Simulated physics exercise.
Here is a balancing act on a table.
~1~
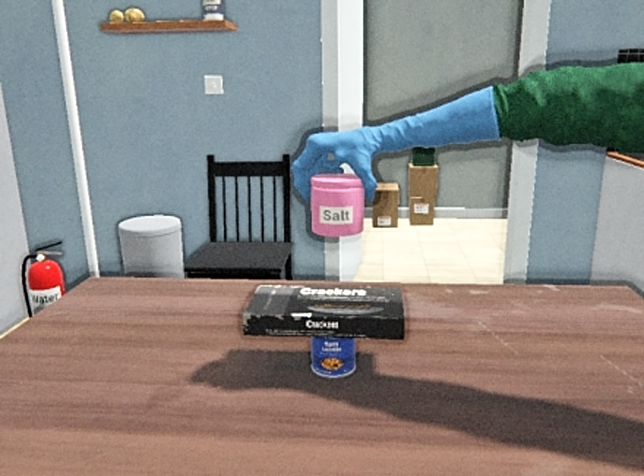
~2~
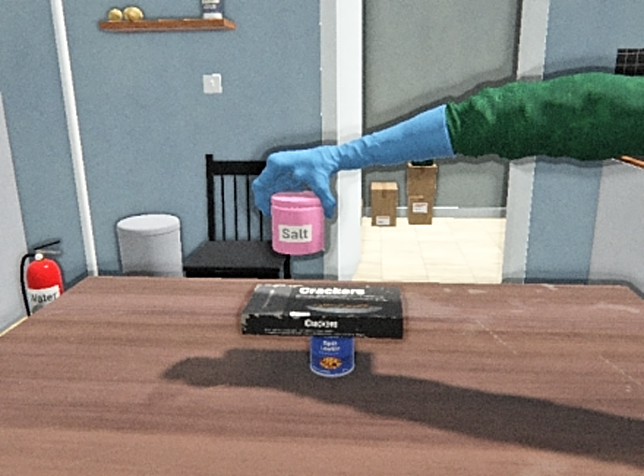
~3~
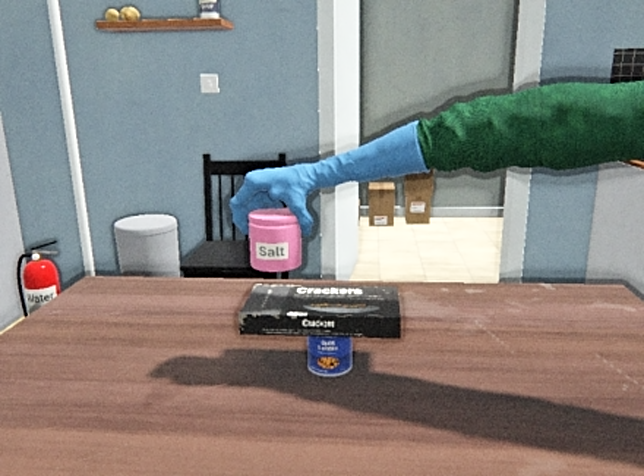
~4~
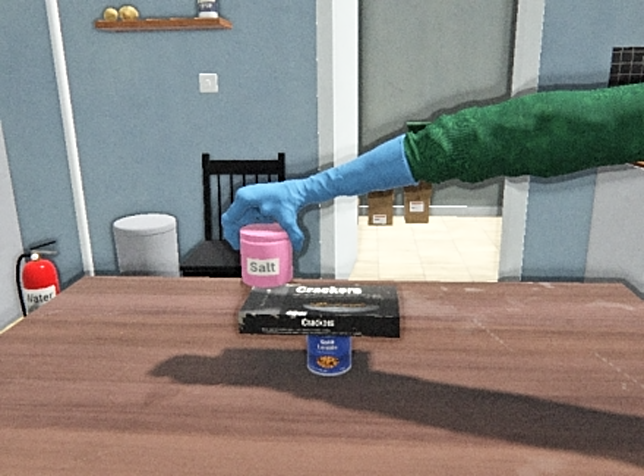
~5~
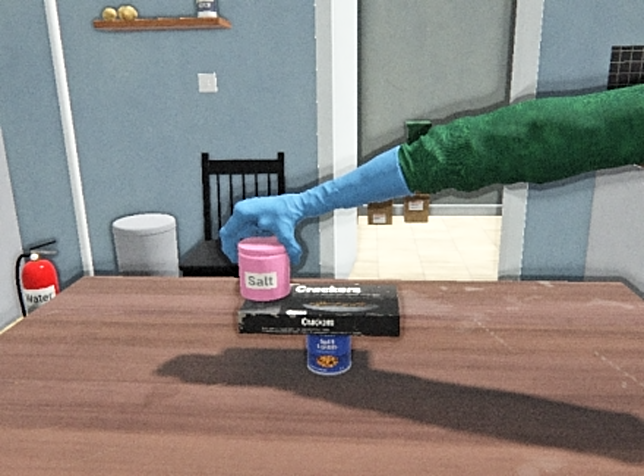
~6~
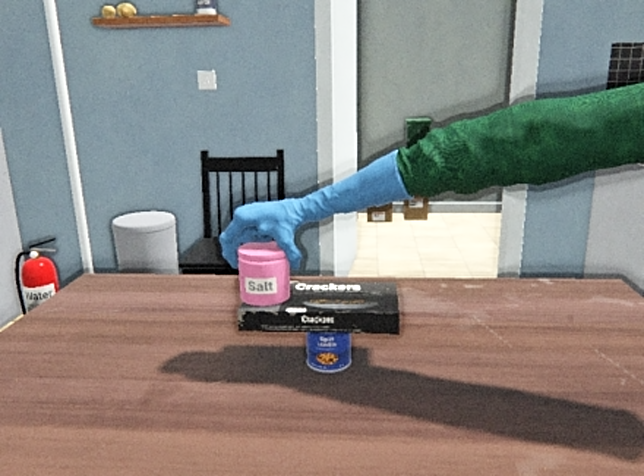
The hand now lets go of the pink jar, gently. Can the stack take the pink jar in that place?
It loses its balance.
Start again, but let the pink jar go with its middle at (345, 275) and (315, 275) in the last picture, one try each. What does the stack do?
First try: It stays up; second try: It stays up.
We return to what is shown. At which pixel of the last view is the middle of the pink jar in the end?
Near (183, 351).
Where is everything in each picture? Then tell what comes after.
In the first frame, still above its spot; pink jar (338, 204); blue tin (333, 344).
In the second frame, still above its spot; pink jar (298, 221); blue tin (332, 344).
In the third frame, still above its spot; pink jar (275, 239); blue tin (330, 343).
In the fourth frame, still above its spot; pink jar (266, 254); blue tin (329, 343).
In the fifth frame, still above its spot; pink jar (264, 267); blue tin (329, 342).
In the sixth frame, set down, still held; pink jar (264, 272); blue tin (329, 339).
Then, 0.30 s past the last view, pink jar now fallen; black packet rocked 32° from its first pose.
Then, 0.40 s past the last view, black packet rocked 61° from its first pose.
Then, 0.70 s past the last view, black packet rocked 55° from its first pose.
Then, 1.60 s past the last view, black packet rocked 38° from its first pose.
Finally, fallen, pink jar; down or leaning hard in the stack, black packet; blue tin still in place. Final places as the last picture's camera would see them, pink jar near (183, 351). The stack comes apart.
